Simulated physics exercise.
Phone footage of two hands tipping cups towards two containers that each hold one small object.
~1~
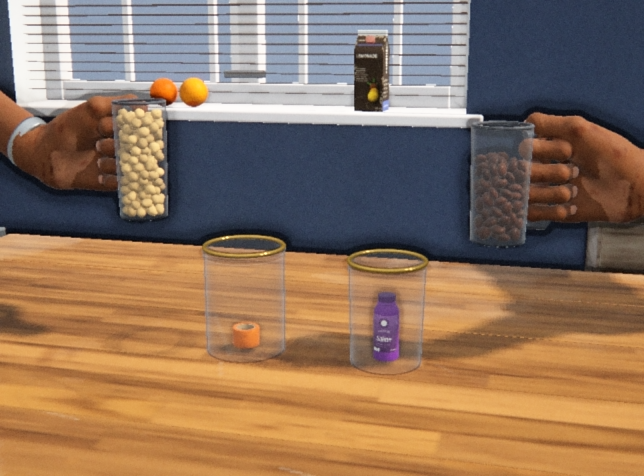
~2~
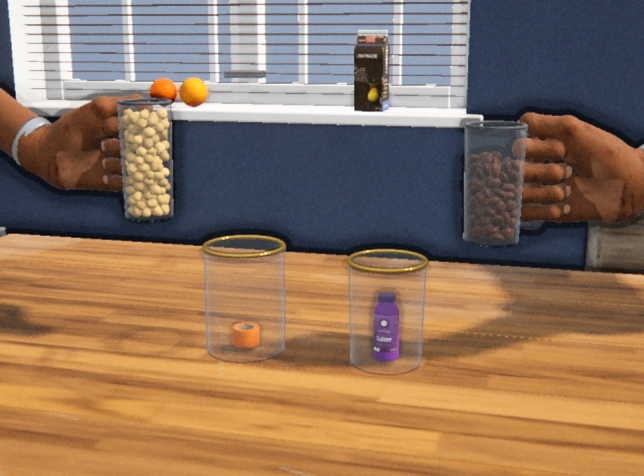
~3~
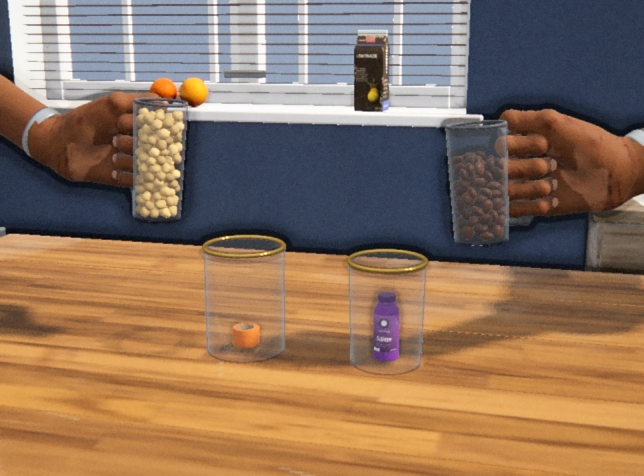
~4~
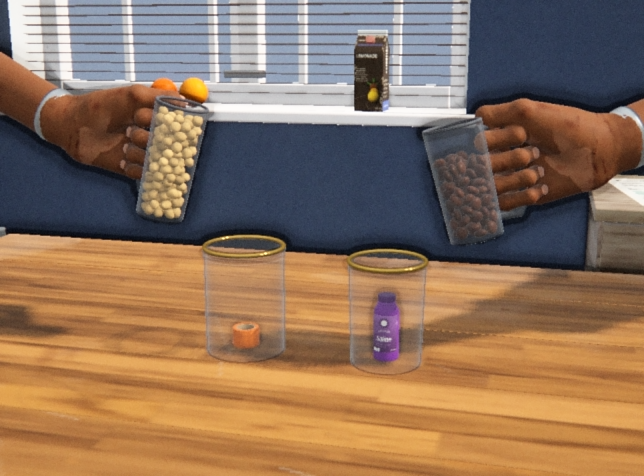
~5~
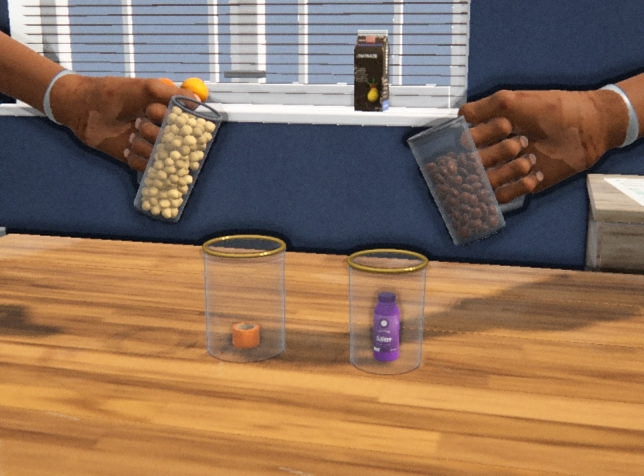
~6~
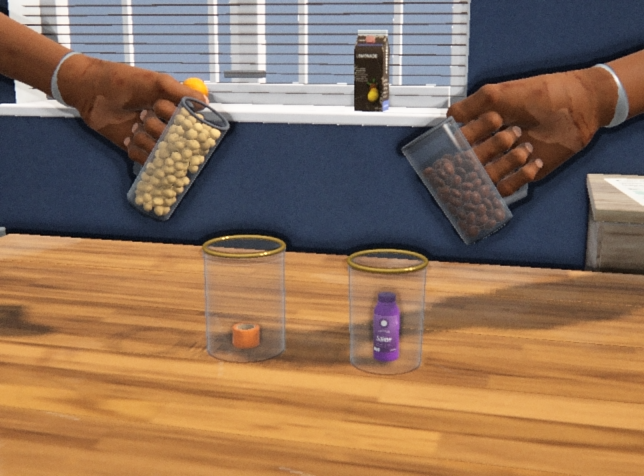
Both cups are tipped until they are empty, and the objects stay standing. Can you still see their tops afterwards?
You'll find the left thing completely covered and the right thing still showing.
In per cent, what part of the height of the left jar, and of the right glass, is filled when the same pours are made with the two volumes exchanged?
Left: Roughly 35 per cent. Right: Roughly 60 per cent.
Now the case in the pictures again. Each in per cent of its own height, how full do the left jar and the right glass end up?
Some 40 per cent left and 50 right.
Then, 0.36 s later than the last frame, left jar empty, all of its cupful still in the cup; right glass empty, all of its cupful still in the cup.
Then, 0.81 s later than the last frame, left jar nearly empty, nearly all of its cupful still in the cup; right glass empty, all of its cupful still in the cup.
Then, 1.30 s later than the last frame, left jar nearly empty, roughly two thirds of its cupful still in the cup; right glass nearly empty, roughly two thirds of its cupful still in the cup.
When it is over, left jar a third full (surface near (245, 305)), nothing beside it; right glass half full (surface near (387, 311)), nothing beside it; the left thing is covered; the right thing is still showing.
